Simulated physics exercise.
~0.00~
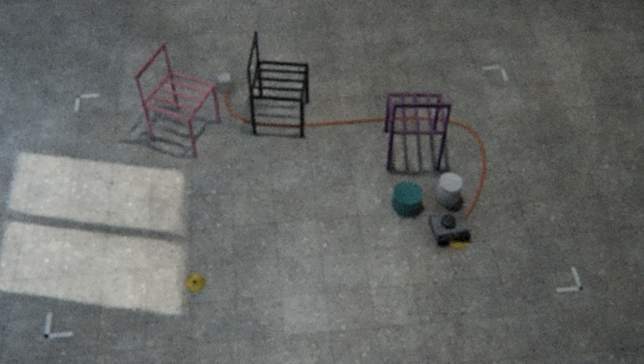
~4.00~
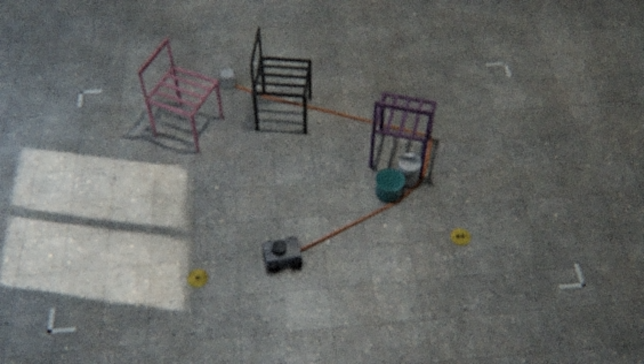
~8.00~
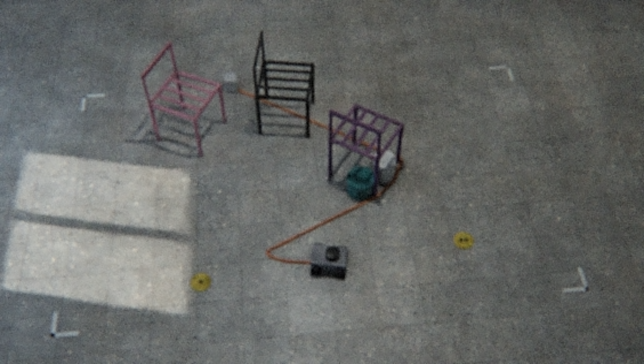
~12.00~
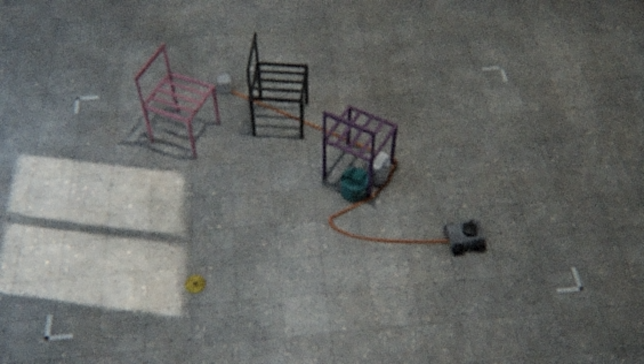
Small dark cart trailing an orange lead goes left, then returns right, as the purple chair and two bins shift left together.
